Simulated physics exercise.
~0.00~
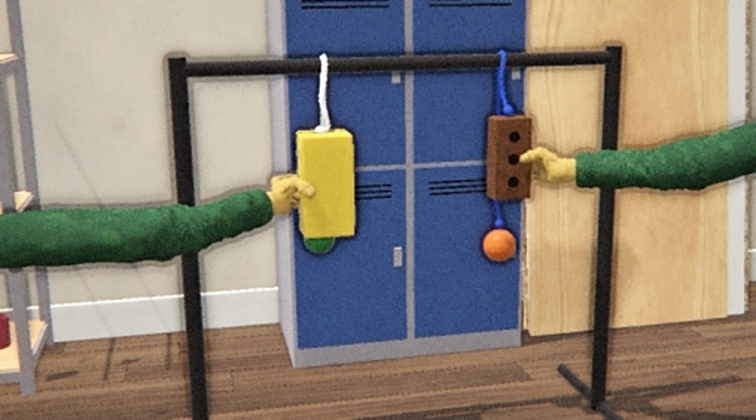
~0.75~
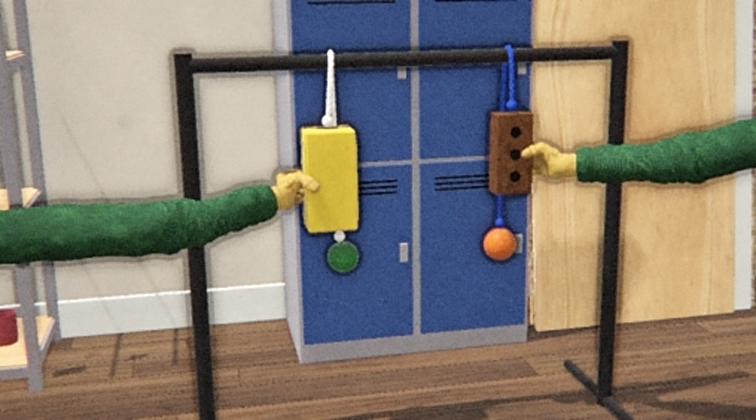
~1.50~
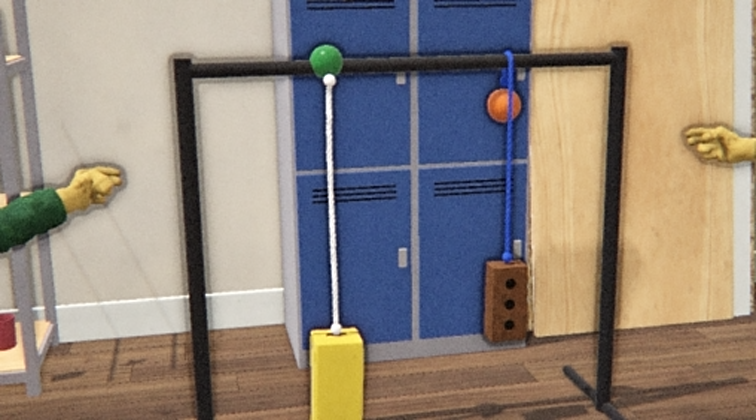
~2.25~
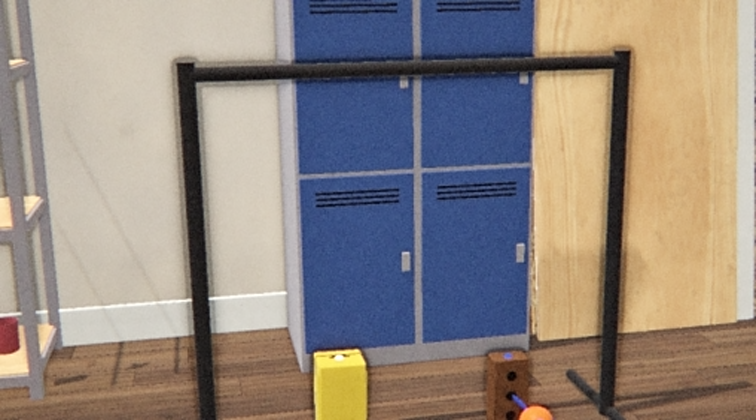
In the video, two green-sleeved hands steady a yellow case and a brown brick hanging by ropes from a black bar, then let go; both drop as the green and orange balls rise, and the case and brick end on the floor.
